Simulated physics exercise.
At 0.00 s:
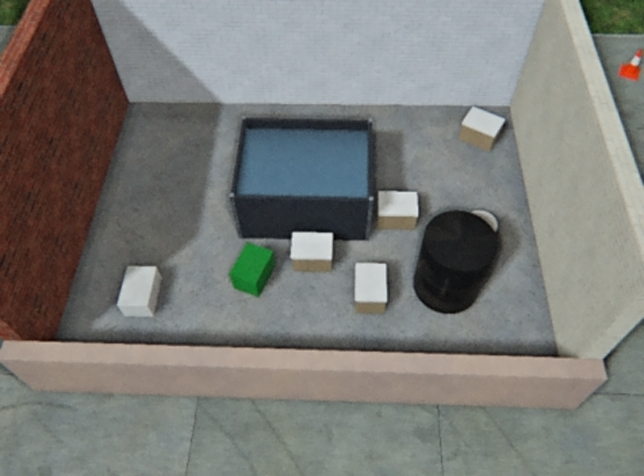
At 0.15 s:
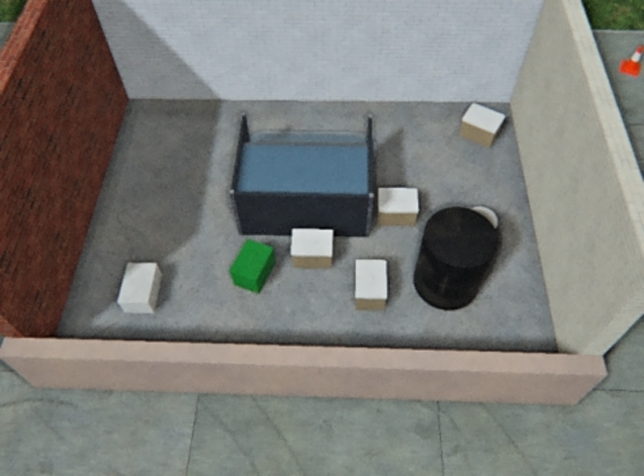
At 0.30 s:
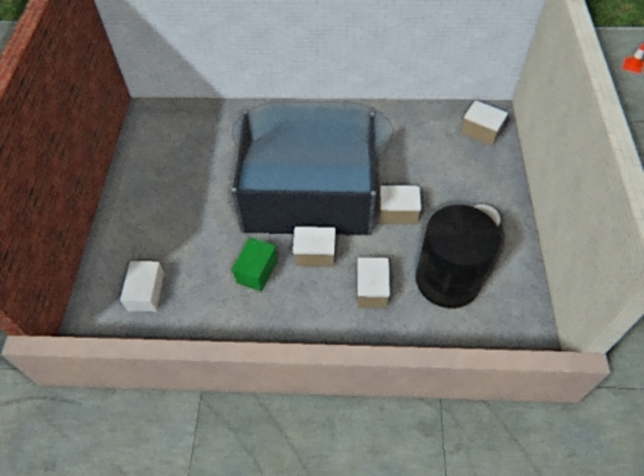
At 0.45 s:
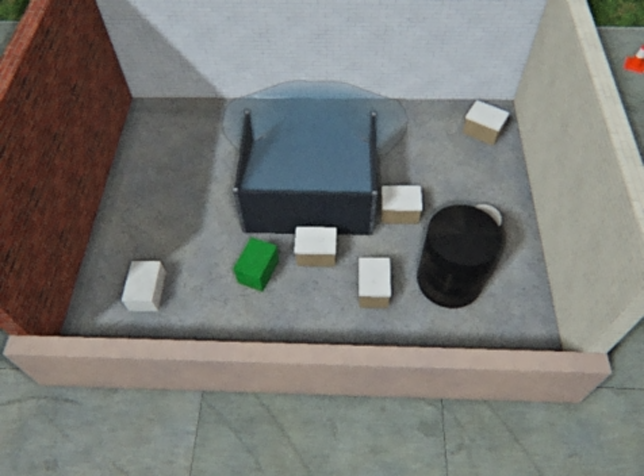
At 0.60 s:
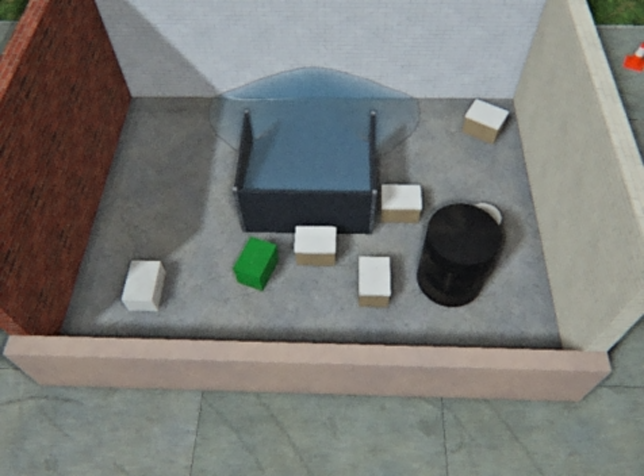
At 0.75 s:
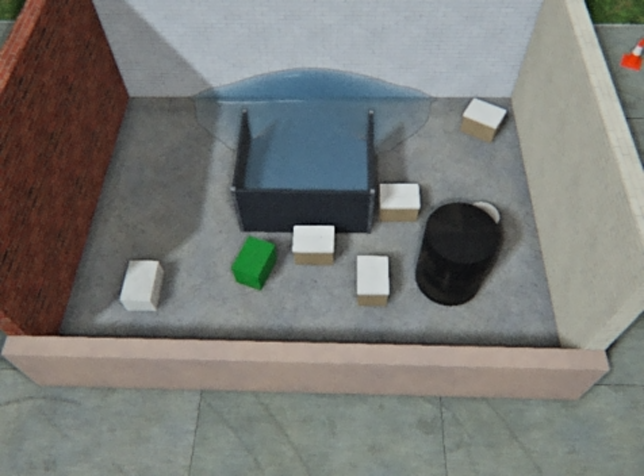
A large dark open tank of blue water stands toward the back of a grey walled yard, seen from high above the near wall. Before it sit a green chest and white-topped crates, with a pale box at left, another at back right and a black tub at right. The tank's back side opens and water spreads rearward to the white wall, while the objects stay put and the view shifts very slightly.
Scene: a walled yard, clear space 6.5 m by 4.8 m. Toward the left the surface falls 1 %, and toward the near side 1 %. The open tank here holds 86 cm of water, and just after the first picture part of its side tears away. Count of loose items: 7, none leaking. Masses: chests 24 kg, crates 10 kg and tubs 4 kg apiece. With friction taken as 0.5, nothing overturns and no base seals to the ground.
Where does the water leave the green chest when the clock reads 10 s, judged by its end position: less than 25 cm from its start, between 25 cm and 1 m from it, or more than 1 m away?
The green chest ends more than 1 m from its start.
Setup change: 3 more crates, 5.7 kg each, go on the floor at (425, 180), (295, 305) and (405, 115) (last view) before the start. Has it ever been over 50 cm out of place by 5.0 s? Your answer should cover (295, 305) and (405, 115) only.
As asked, in order: Shy of the mark; clear of the mark.
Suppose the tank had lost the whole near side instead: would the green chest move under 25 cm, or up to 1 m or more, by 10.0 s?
If that happened, the green chest winds up well away.
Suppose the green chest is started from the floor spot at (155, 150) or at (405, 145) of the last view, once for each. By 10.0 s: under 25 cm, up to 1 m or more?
In that order: It goes a long way; it goes a modest distance.
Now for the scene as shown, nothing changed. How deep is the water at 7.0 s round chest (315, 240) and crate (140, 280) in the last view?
About 11 and 14 cm.
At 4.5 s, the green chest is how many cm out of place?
Roughly 0 centimetres by that point.
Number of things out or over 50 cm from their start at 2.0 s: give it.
That would be 1.
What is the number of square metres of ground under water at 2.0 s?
I'd put it close to 14 m2.
After 2.0 s the green chest is near (254, 256), 0.0 m from its start, aground; 0 afloat.
After 4.5 s the green chest is near (254, 256), 0.0 m from its start, aground; 2 afloat.
After 7.0 s the green chest is near (241, 259), 0.2 m from its start, afloat; 7 afloat.
After 10.0 s the green chest is near (132, 234), 1.7 m from its start, afloat; 3 afloat.
